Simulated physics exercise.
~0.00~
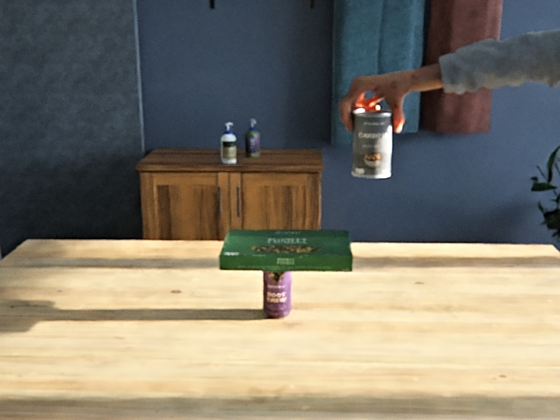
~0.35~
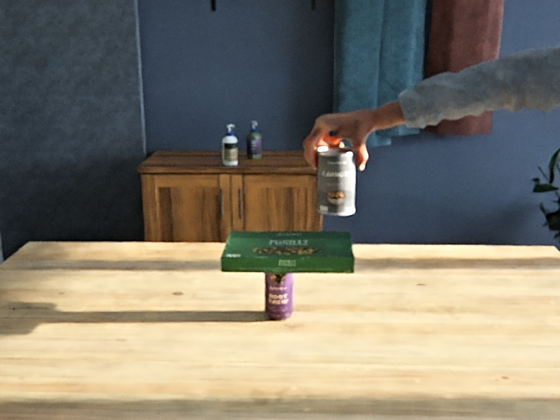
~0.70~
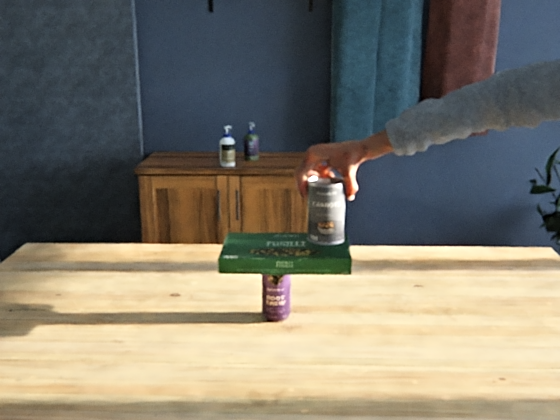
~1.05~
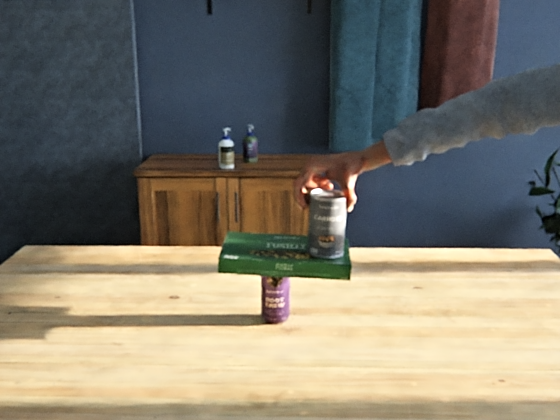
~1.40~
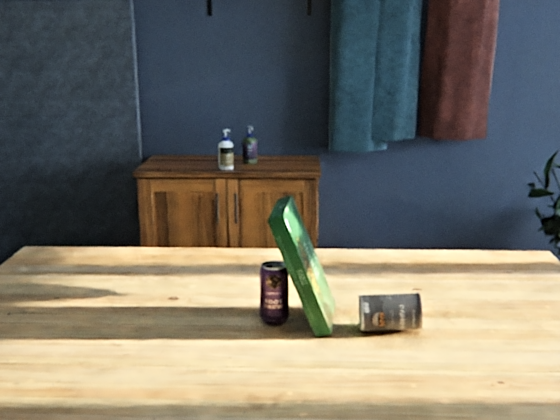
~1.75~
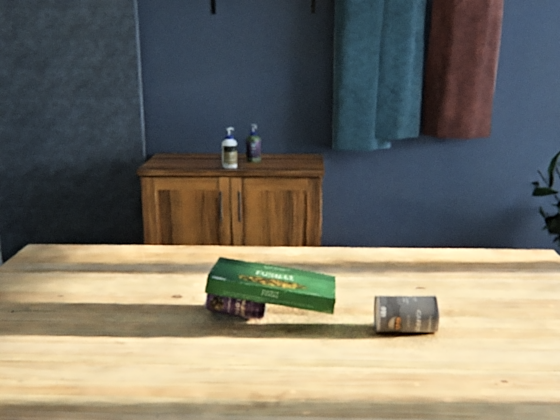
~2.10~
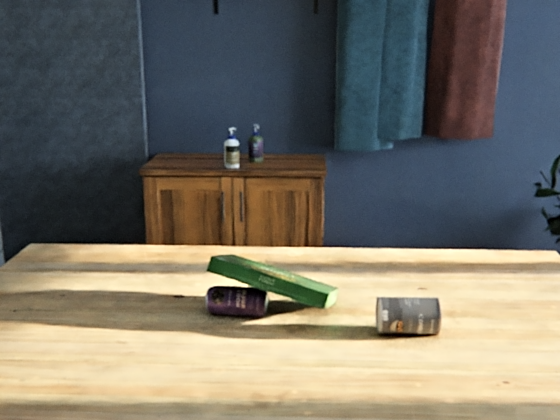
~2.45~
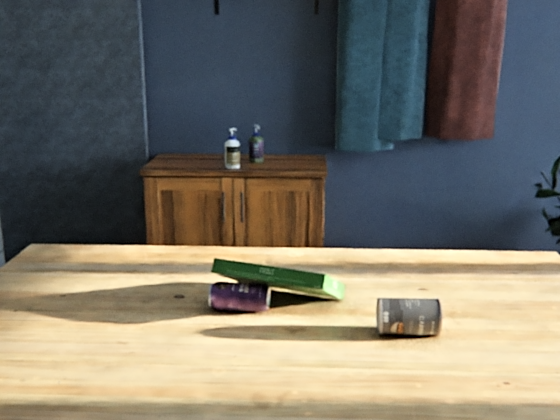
At first, a green packet lies flat across an upright purple can on a wooden table, while a hand reaching in from the right holds a grey tin above it. The hand moves left and lowers the tin upright onto the right part of the packet, then lets go. The packet tips steeply down to the right, and the tin ends up on its side on the table. Next the purple can topples too, with the packet dropping over it. Finally, the packet rests slanted against the fallen can, with the grey tin lying to the right.
